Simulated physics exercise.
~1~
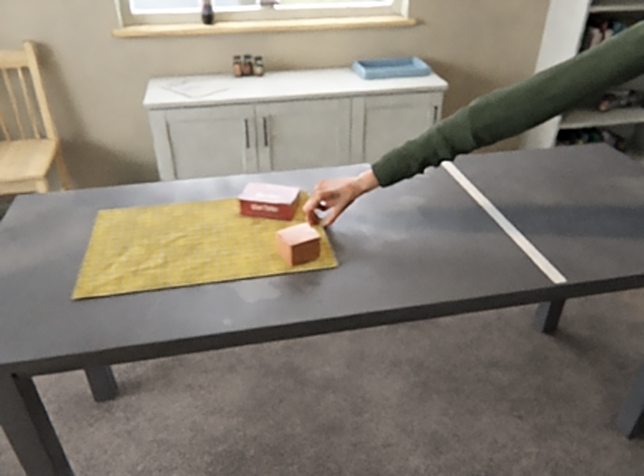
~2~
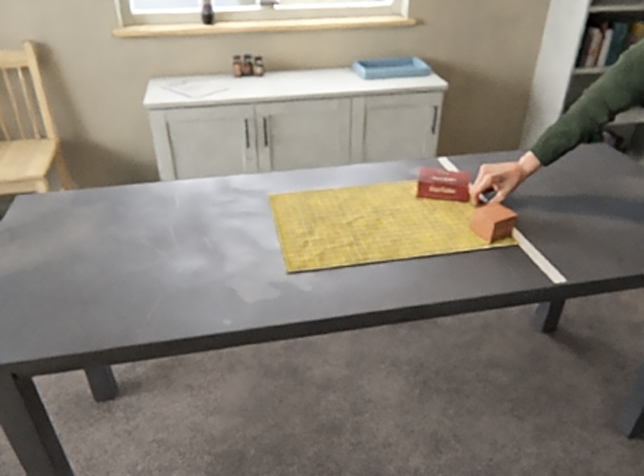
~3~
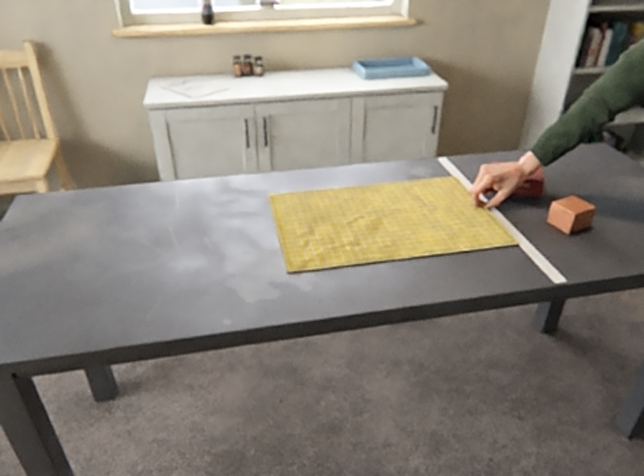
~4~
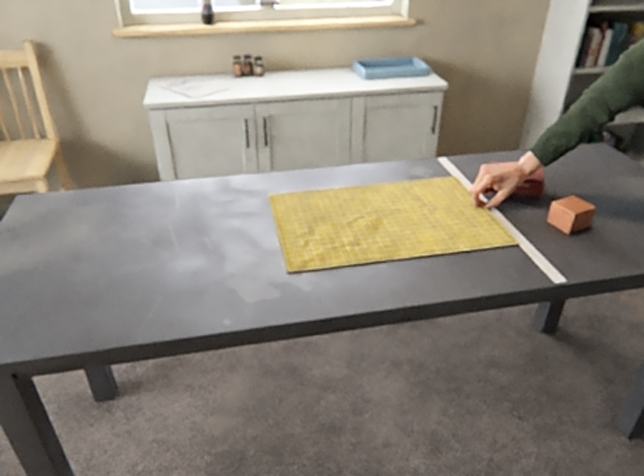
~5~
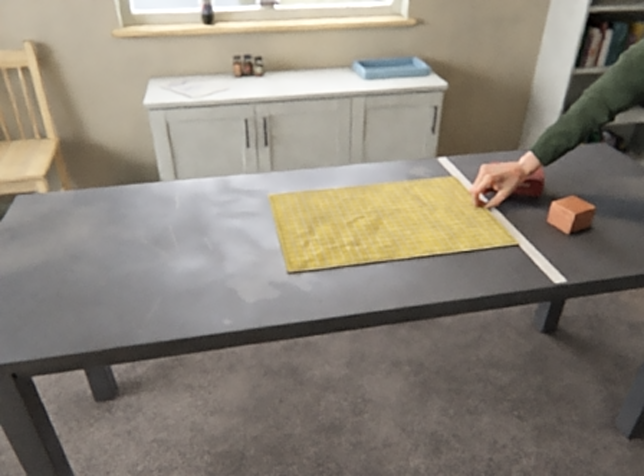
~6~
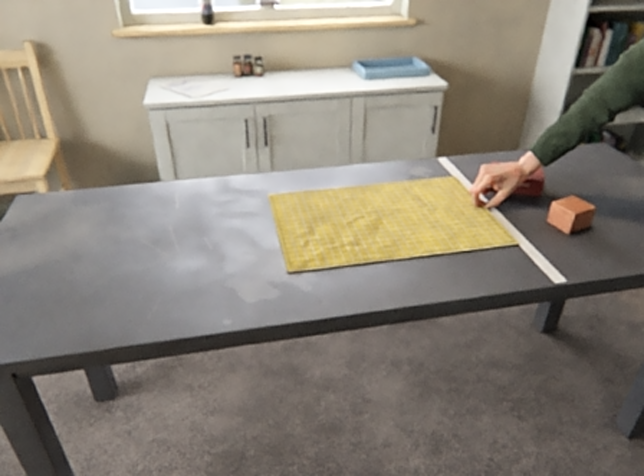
A hand drags a yellow mat right, and the red packet and orange block slide off.
